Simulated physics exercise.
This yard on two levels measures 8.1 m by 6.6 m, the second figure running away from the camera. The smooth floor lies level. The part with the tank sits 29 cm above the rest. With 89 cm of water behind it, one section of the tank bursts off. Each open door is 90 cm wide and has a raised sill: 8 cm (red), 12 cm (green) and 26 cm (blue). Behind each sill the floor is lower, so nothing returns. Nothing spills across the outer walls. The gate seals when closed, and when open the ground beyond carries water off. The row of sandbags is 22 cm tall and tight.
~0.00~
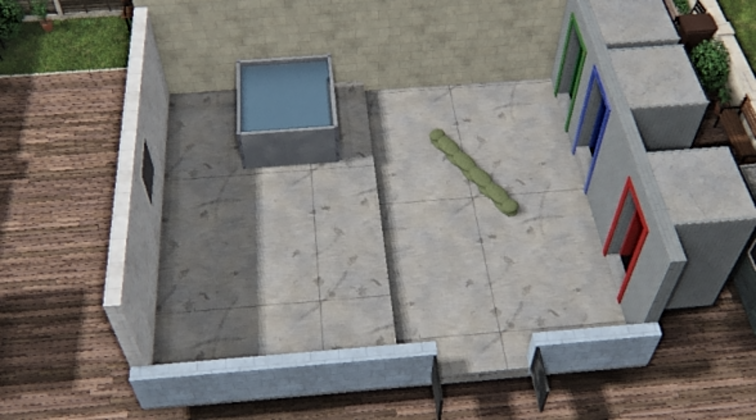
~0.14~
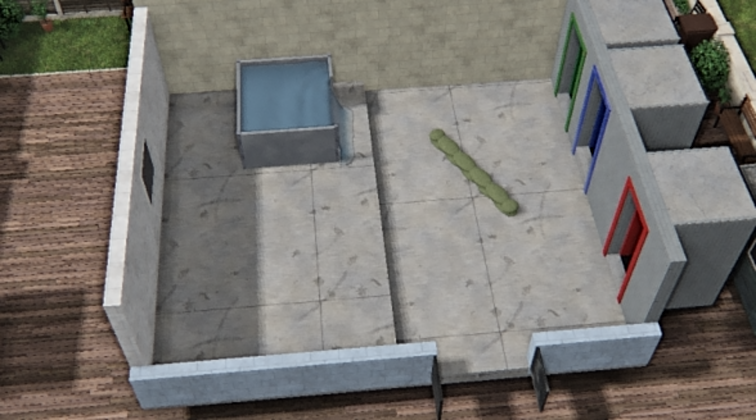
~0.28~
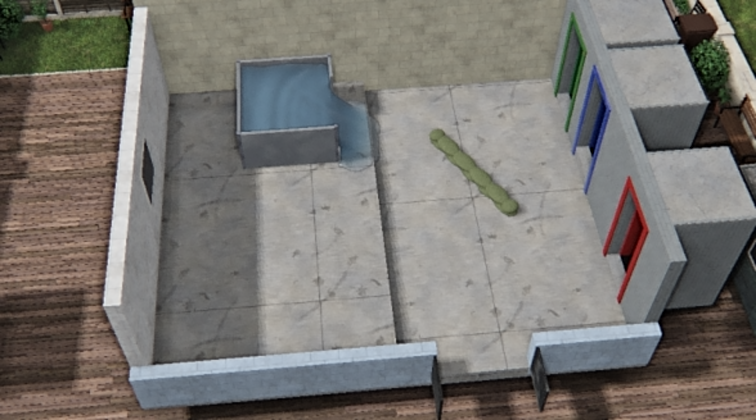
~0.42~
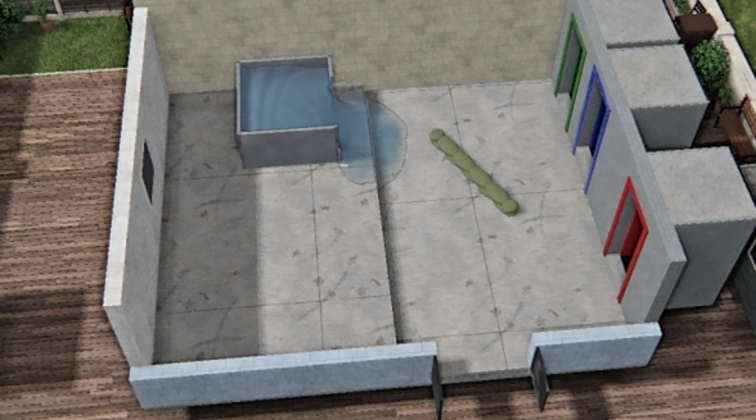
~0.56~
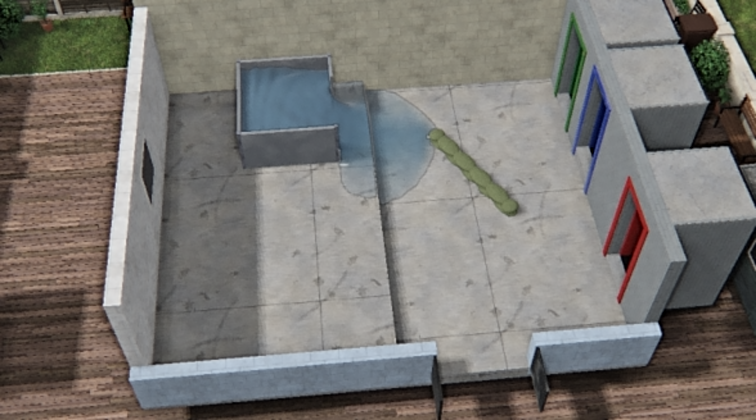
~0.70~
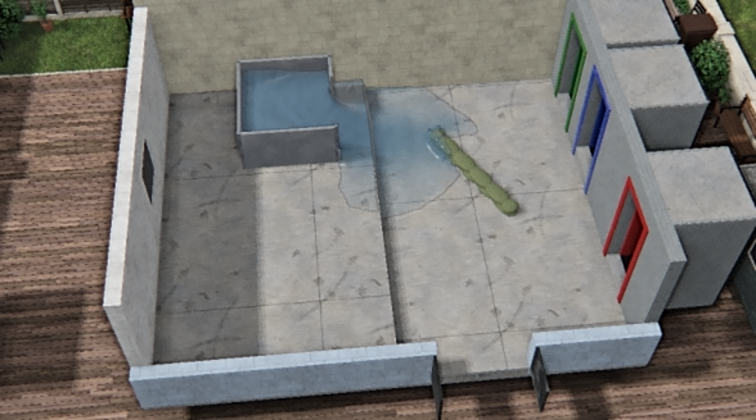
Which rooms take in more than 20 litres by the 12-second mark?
The water let in: At the red door it passes the limit; at the green door it exceeds the limit; at the blue door it stays under the limit.
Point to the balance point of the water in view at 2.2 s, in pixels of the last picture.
Near (397, 153).
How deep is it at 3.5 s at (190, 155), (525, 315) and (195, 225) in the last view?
Roughly 0, 5 and 0 cm, in turn.
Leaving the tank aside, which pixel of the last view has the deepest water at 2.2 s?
Around (546, 88).
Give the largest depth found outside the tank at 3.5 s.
Roughly 28 cm.
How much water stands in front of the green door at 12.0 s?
About 7.0 cm.
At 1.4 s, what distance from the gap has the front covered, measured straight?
Roughly 4.8 m.
After 1.4 s water covers 30 % of the floor and is deepest (44 cm) near (440, 153); red door not reached, green door 13 cm at the sill, 1 L in, blue door not reached.
After 2.2 s water covers 45 % of the floor and is deepest (52 cm) near (546, 88); red door 1 cm at the sill, 0 L in, green door 32 cm at the sill, 41 L in, blue door 19 cm at the sill, 0 L in.
After 3.5 s water covers 45 % of the floor and is deepest (28 cm) near (618, 328); red door 13 cm at the sill, 6 L in, green door 24 cm at the sill, 156 L in, blue door 10 cm at the sill, 0 L in.
After 7.0 s water covers 50 % of the floor and is deepest (18 cm) near (404, 365); red door 14 cm at the sill, 106 L in, green door 9 cm at the sill, 215 L in, blue door 5 cm at the sill, 0 L in.
After 12.0 s water covers 50 % of the floor and is deepest (12 cm) near (430, 147); red door 8 cm at the sill, 124 L in, green door 7 cm at the sill, 215 L in, blue door 6 cm at the sill, 0 L in.
